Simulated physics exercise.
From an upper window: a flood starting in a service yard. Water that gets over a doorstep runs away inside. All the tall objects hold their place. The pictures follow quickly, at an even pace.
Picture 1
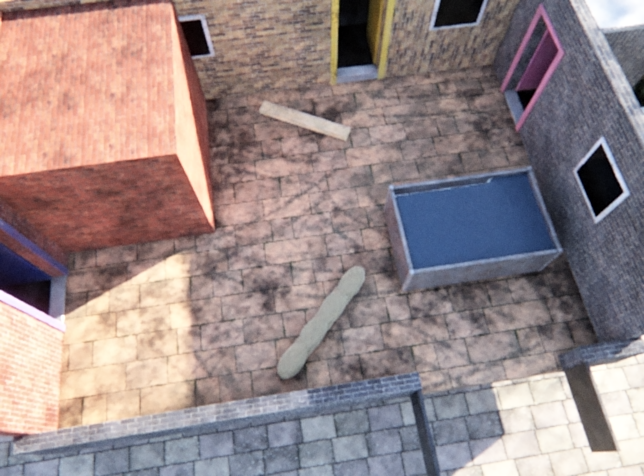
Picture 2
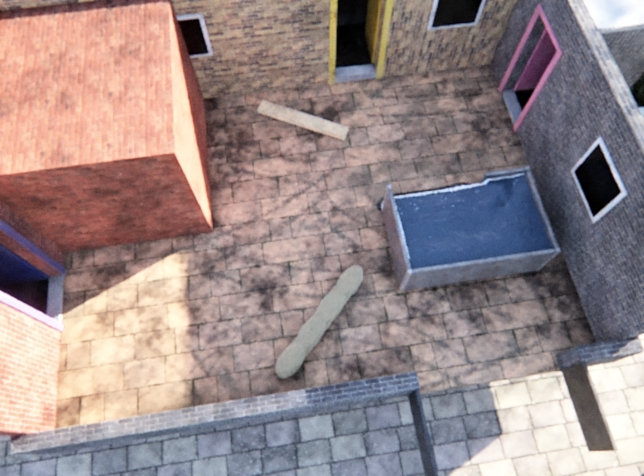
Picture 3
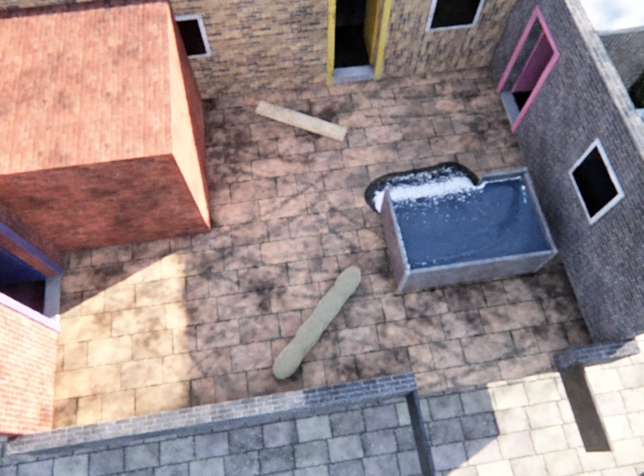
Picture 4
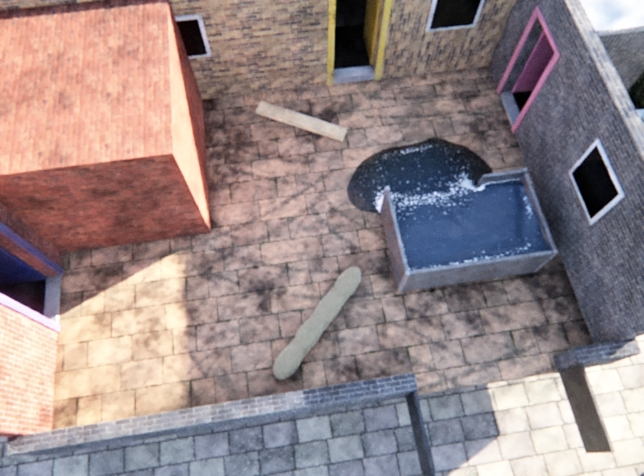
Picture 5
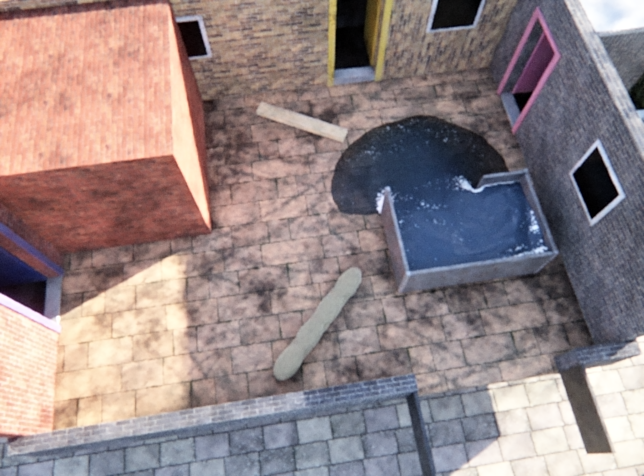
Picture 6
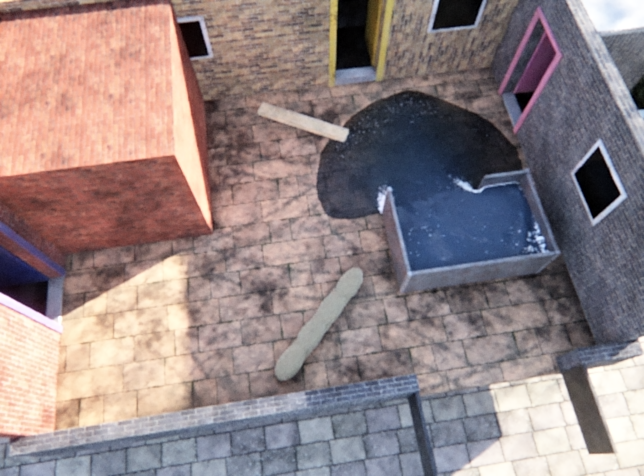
In a walled brick yard seen from above, a water tank on the right gave way on its far side, and water poured out, spreading in a dark pool that reached a plank lying nearby.
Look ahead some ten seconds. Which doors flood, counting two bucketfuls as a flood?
One by one: The blue door admits no more than that; the pink door lets in a lot; the yellow door lets in a lot.
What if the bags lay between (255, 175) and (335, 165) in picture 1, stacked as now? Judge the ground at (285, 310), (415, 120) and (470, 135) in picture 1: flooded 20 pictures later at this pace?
In turn: Free of water, covered, flooded.
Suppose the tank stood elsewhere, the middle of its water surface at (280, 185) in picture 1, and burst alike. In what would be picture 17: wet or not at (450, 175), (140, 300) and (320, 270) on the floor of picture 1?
One after the other: Free of water, free of water, clear.
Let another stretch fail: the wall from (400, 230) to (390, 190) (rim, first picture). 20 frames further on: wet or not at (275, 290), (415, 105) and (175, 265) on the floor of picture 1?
In turn: Awash, no water, under water.
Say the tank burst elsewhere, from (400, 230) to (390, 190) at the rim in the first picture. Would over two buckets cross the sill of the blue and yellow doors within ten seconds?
In short: Blue floods; yellow keeps below it.
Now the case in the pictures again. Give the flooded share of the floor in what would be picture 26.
Some 40 per cent.
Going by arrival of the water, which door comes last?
It is the door marked blue.
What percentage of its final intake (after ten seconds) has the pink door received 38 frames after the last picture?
I make it 85 per cent.
A moment on, water covers 30 % of the floor; the blue door not reached, the pink door wet at the sill, nothing in, the yellow door over two buckets in.
Next, water covers 35 % of the floor; the blue door not reached, the pink door under two buckets in, the yellow door far over two buckets in.
Then, water covers 40 % of the floor; the blue door not reached, the pink door over two buckets in, the yellow door far over two buckets in.
Later, water covers 65 % of the floor; the blue door not reached, the pink door far over two buckets in, the yellow door far over two buckets in.
In the end, water covers 90 % of the floor; the blue door wet at the sill, nothing in, the pink door far over two buckets in, the yellow door far over two buckets in.
